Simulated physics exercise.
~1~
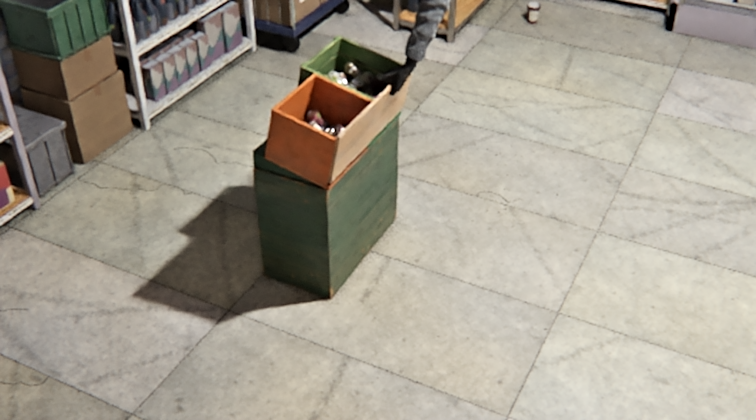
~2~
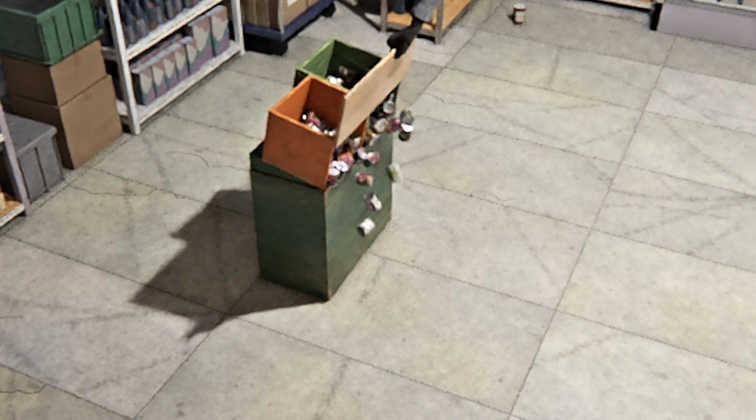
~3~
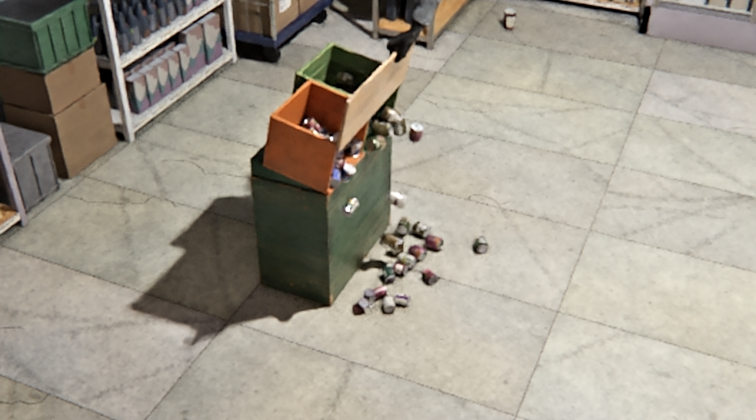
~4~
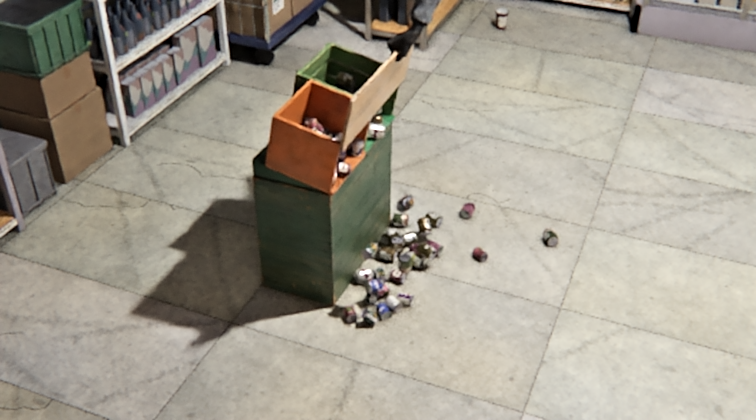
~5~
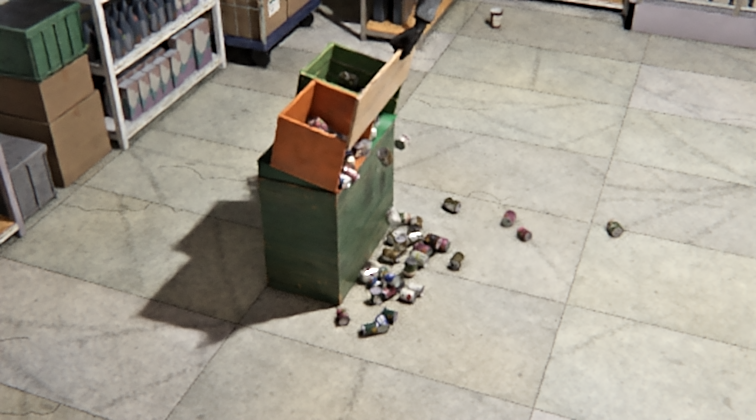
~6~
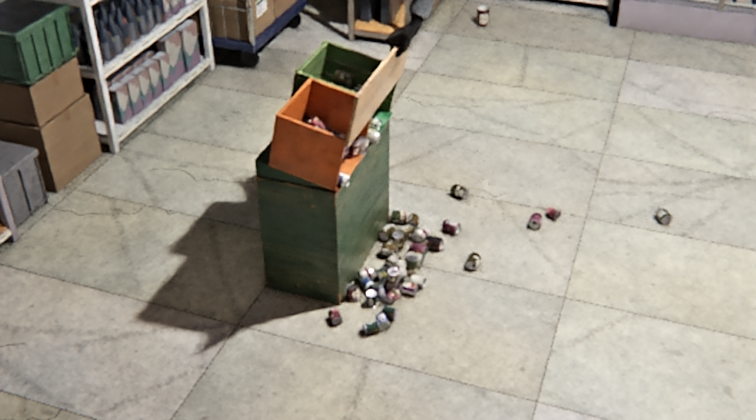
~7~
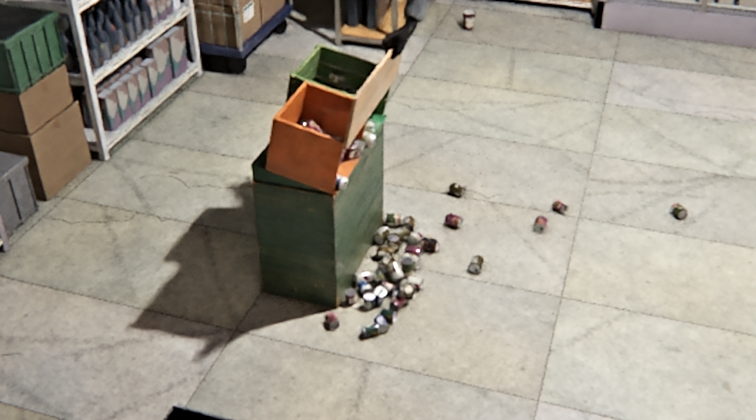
A gloved hand lifts the gate on two sloping hoppers, and small cans spill onto the floor.
